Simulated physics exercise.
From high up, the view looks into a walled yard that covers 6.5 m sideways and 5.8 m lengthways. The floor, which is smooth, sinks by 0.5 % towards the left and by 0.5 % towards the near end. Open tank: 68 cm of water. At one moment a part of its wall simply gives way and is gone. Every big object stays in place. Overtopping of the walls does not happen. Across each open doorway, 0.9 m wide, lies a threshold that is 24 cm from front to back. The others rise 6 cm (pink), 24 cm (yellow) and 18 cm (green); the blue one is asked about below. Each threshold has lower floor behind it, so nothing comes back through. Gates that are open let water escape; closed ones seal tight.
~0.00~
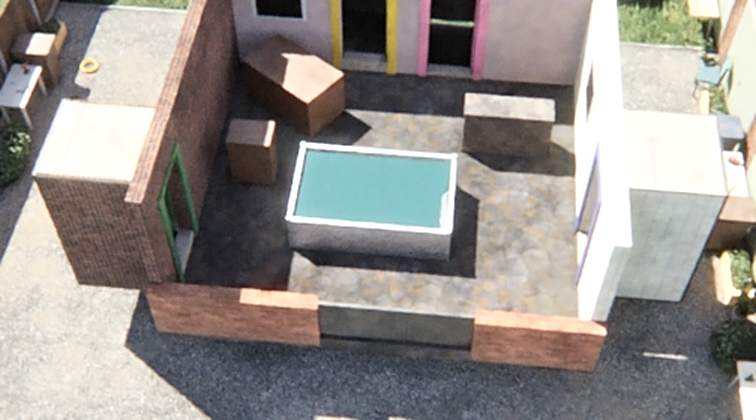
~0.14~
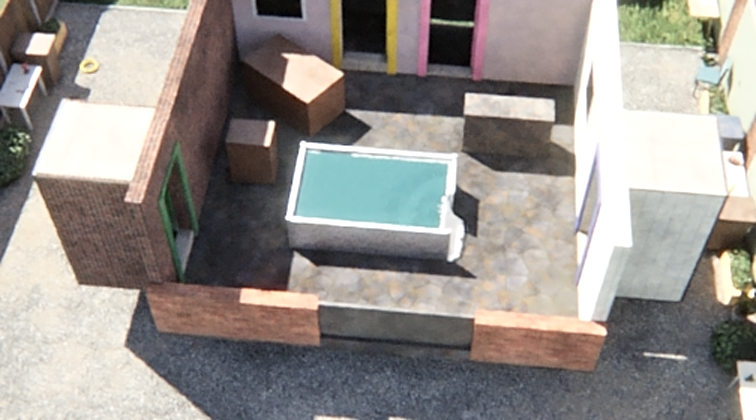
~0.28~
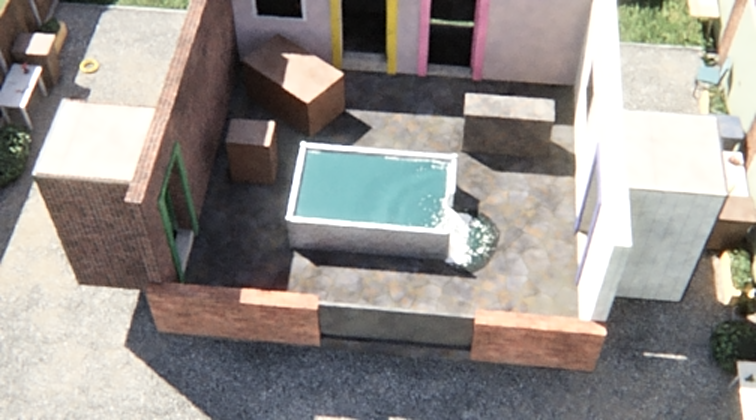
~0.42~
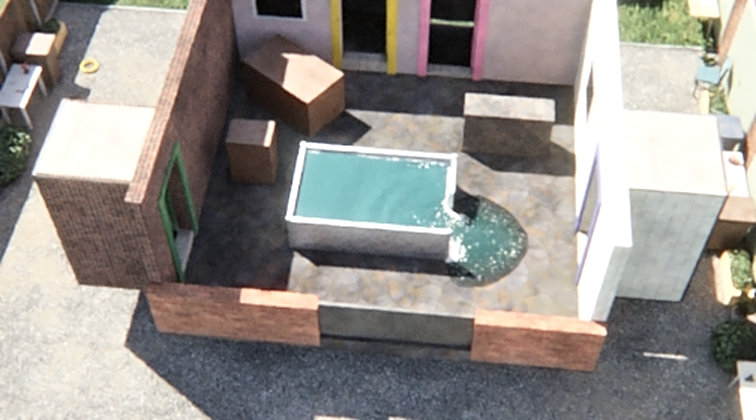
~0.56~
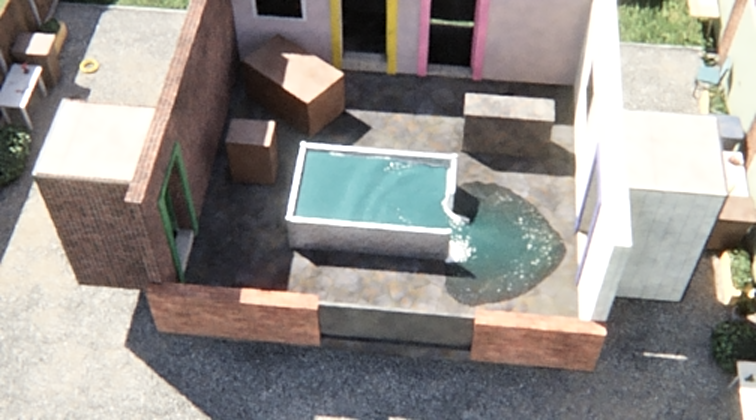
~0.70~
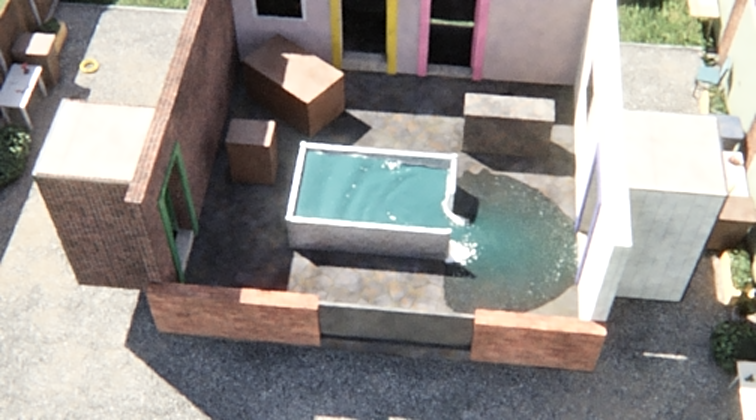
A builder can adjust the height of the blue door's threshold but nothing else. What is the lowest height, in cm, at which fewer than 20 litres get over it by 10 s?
26 cm.
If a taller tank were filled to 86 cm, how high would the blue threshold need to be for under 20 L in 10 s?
Then a height close to 34 cm.
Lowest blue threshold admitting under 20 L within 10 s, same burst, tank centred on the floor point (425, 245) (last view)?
Roughly 33 centimetres.
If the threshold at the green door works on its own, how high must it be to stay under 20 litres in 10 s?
Green door, minimum about 8.0 cm.
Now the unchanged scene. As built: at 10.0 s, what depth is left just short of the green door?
About 8.5 cm.
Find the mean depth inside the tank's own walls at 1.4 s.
It averages near 51 cm.
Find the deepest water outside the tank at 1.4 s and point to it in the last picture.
Around pixel (580, 347).
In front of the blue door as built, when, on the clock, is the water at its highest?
Near 2.8 seconds.
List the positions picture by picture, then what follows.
The open tank at (374, 190) is whole and still, 68 cm deep; the blue door at (588, 219) is dry, in the first frame.
The front is at (465, 228), 0.3 m from the gap at (447, 231); 0.2 m2 of floor is wet, 68 cm left at the back, in the second frame.
Water pours out at (447, 232) and has run 0.8 m, to (492, 244); about 9 cm deep outside, 68 cm at the back, in the third frame.
The gap is at (447, 232), the front 1.3 m out at (524, 244); the back of the open tank holds 68 cm, in the fourth frame.
Water pours out at (447, 232) and has run 1.9 m, to (560, 253); about 5 cm deep outside, 68 cm at the back, in the fifth frame.
Water pours out at (447, 232) and has run 2.2 m, to (578, 275); about 4 cm deep outside, 68 cm at the back; water is at the blue door at (588, 219), in the sixth frame.
After 1.4 s water covers 25 % of the floor, deepest (40 cm) near (580, 347); 5 cm at the blue door, 60 litres in over its 9 cm threshold.
After 3.0 s water covers 30 % of the floor, deepest (26 cm) near (578, 254); 25 cm at the blue door, 260 litres in over its 9 cm threshold.
After 10.0 s water covers 100 % of the floor, deepest (12 cm) near (546, 344); 10 cm at the blue door, 428 litres in over its 9 cm threshold.
At the blue door as built, the water arrived by 0.7 s and peaked near 26 cm at 2.8 s.
Run again over the same 10 s with other heights there, 70 litres in over 21 cm, 7 litres over 28.5 cm. The limit of 20 litres is kept from about 26 cm up.
